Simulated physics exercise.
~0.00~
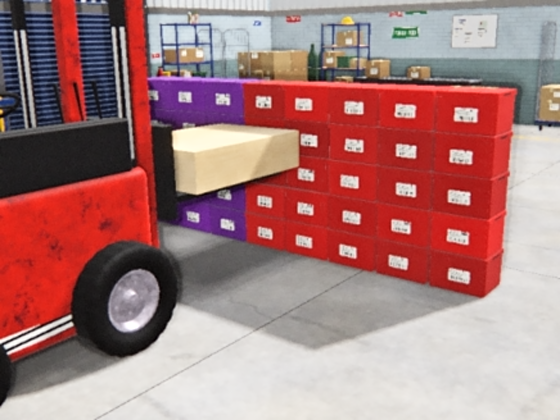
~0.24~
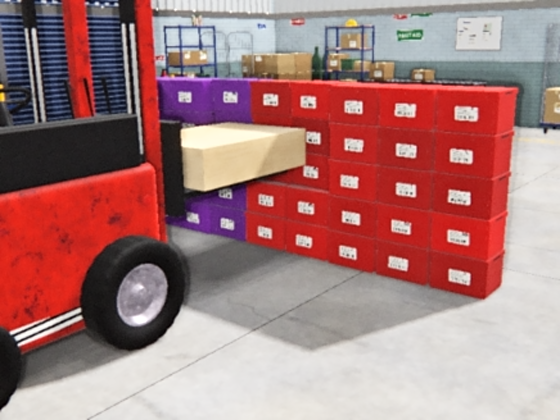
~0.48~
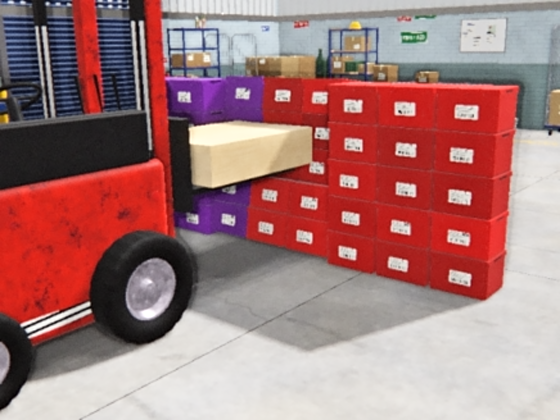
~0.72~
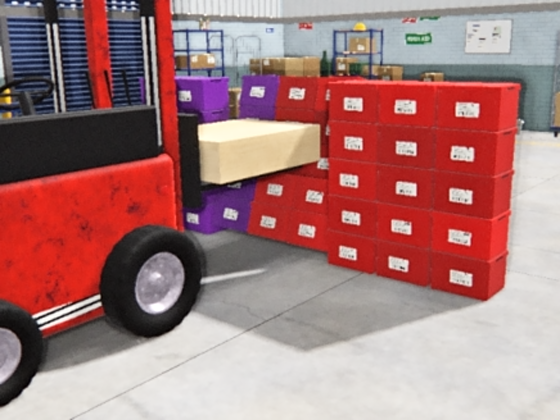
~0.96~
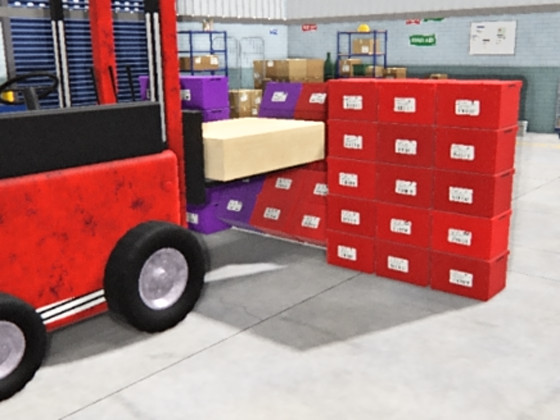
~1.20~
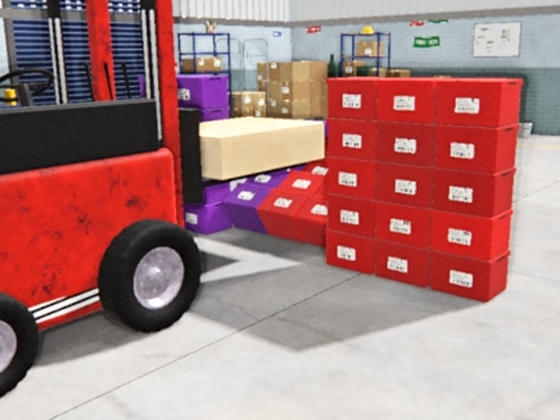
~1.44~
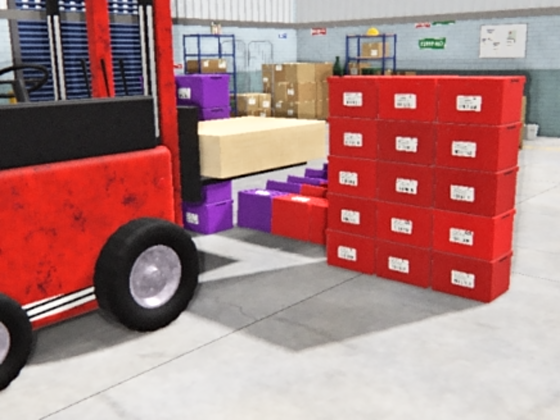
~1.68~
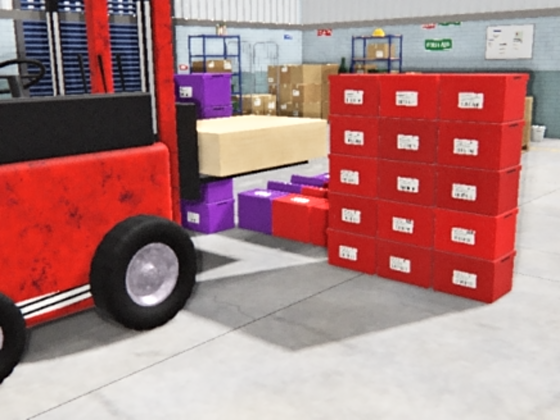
In this clip, a red forklift carrying a pale box on raised forks moves right into a wall of stacked purple and red totes, and the middle columns tip backward and fall, leaving the purple stack and the red block at either side standing as the forklift stops.
